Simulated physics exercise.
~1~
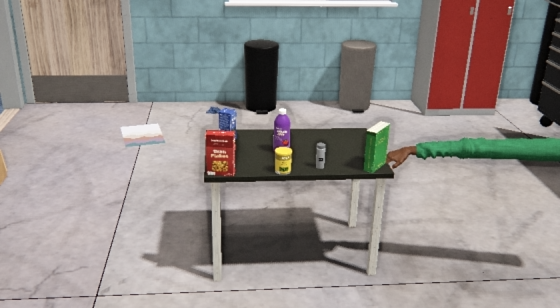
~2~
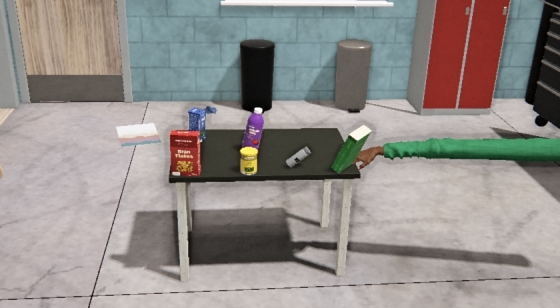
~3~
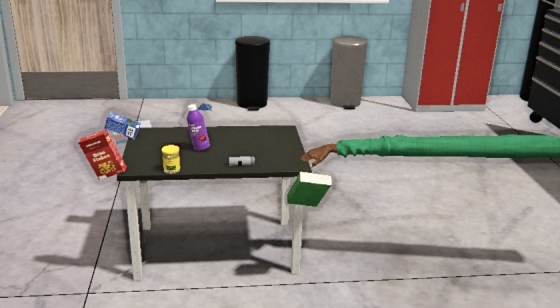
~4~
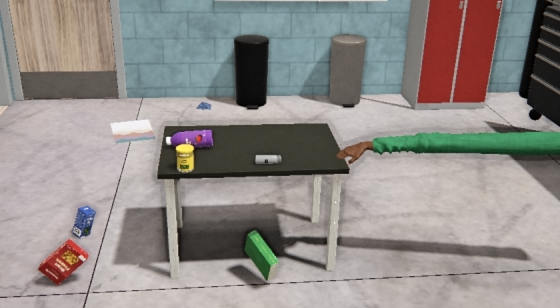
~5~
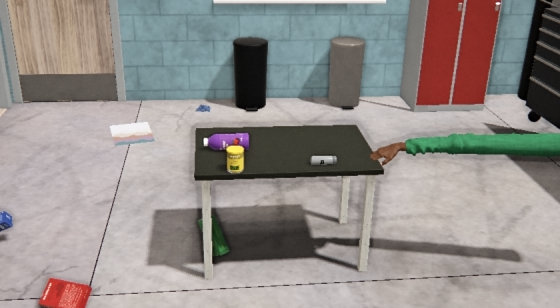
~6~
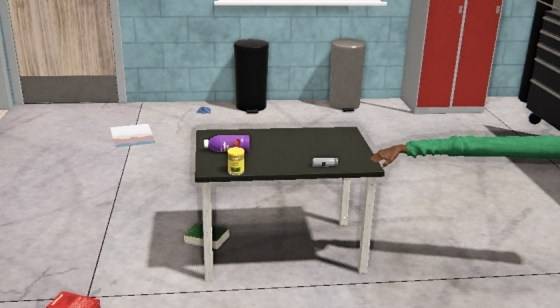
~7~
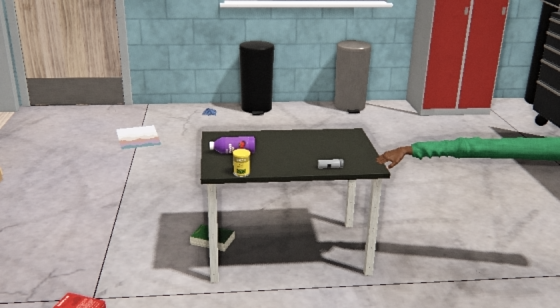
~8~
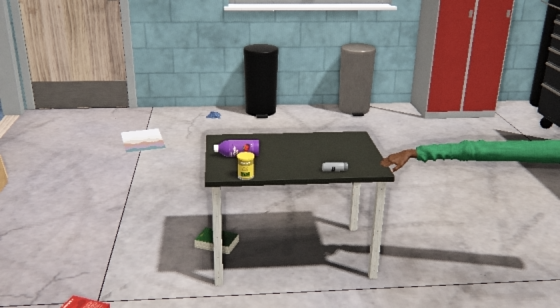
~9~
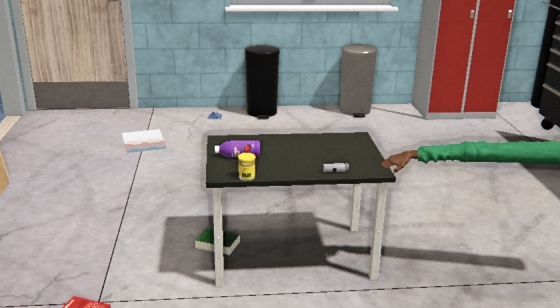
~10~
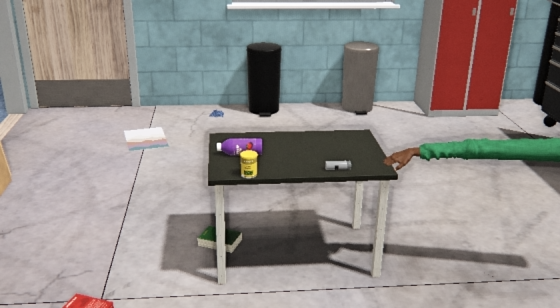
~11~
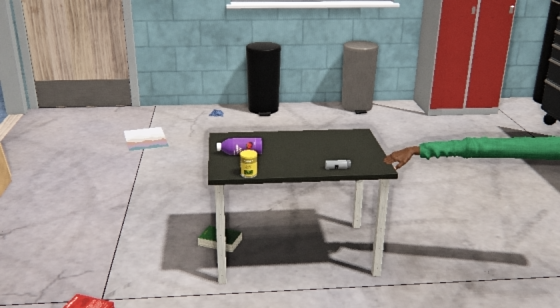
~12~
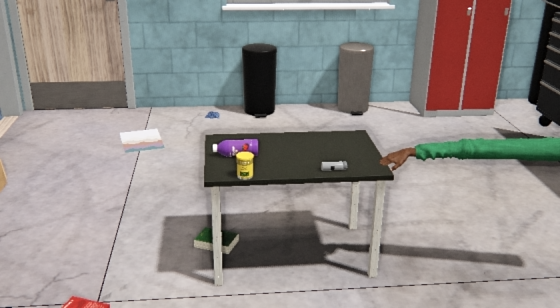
In a tiled room, a jerked table drops three items and topples a purple bottle and shaker.
